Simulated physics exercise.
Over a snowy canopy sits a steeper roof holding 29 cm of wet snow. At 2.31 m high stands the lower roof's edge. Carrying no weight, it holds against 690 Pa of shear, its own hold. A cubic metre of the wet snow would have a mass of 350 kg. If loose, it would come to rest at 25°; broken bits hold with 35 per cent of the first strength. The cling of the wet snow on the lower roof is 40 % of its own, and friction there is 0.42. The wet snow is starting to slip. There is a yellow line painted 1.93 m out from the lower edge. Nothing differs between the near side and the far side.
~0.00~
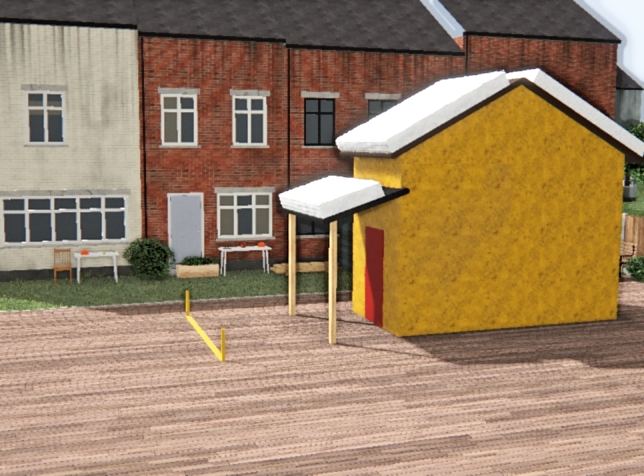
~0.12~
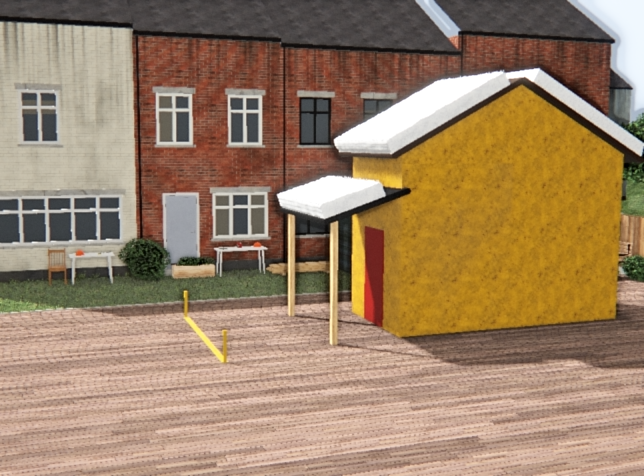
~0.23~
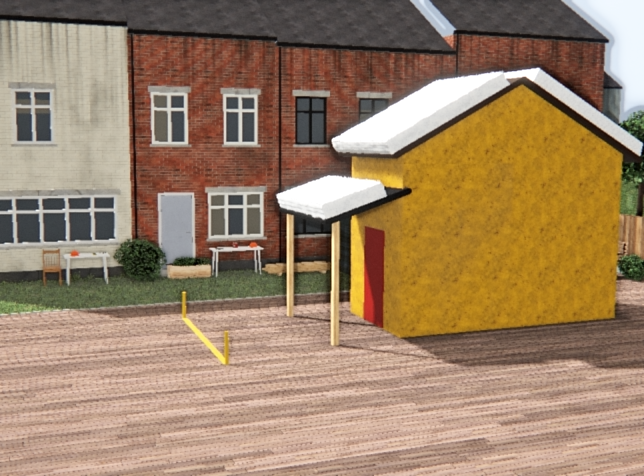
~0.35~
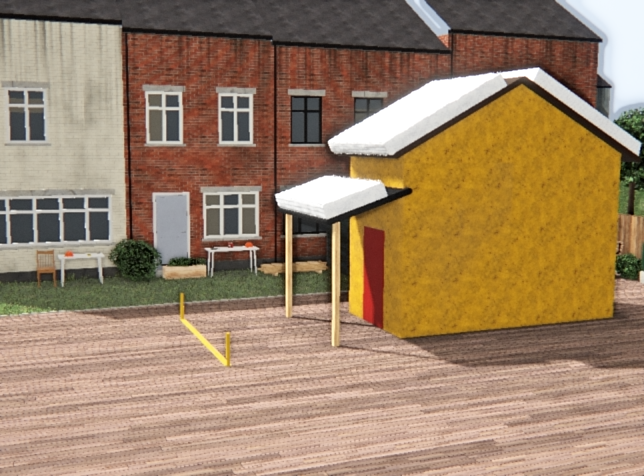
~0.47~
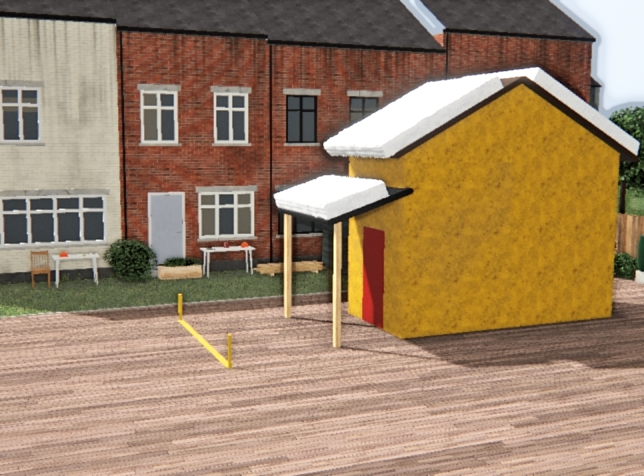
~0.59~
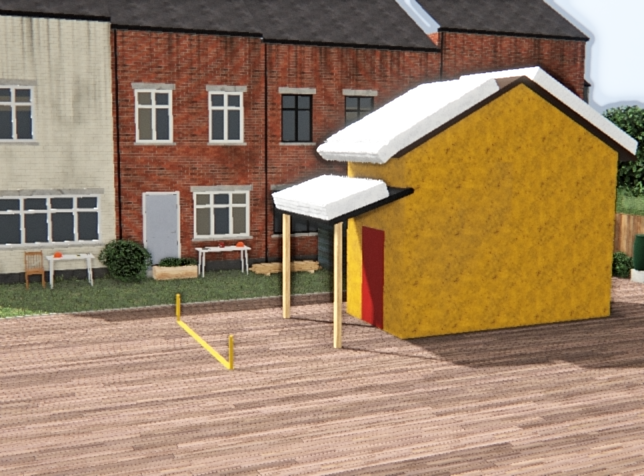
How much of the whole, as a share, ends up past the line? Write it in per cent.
Something like 17 per cent.
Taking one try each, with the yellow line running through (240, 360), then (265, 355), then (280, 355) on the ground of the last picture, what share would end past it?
First try 25 per cent, second 40 per cent, third 50 per cent.
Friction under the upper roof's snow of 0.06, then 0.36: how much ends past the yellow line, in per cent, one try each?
About 40 % in the first try and about 3 % in the second.
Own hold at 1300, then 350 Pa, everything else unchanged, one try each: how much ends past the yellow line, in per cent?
Result: 0 % for the first case, 35 % for the second.
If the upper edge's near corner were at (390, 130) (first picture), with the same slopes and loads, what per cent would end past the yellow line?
35 %, roughly.
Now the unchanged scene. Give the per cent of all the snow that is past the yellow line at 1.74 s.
Close to 0 per cent.
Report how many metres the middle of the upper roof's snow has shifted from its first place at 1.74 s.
About 2.4 m.
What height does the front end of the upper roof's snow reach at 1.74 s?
Somewhere around 2.2 metres, I'd say.
After 1.12 s, none is below the lower edge and 0 % is past the line.
After 1.74 s, none is below the lower edge and 0 % is past the line.
After 2.37 s, 53 % is below the lower edge and 1 % is past the line.
After 3.00 s, 77 % is below the lower edge and 17 % is past the line.
After 4.10 s, at the end, 79 % is below the lower edge and 17 % is past the line.
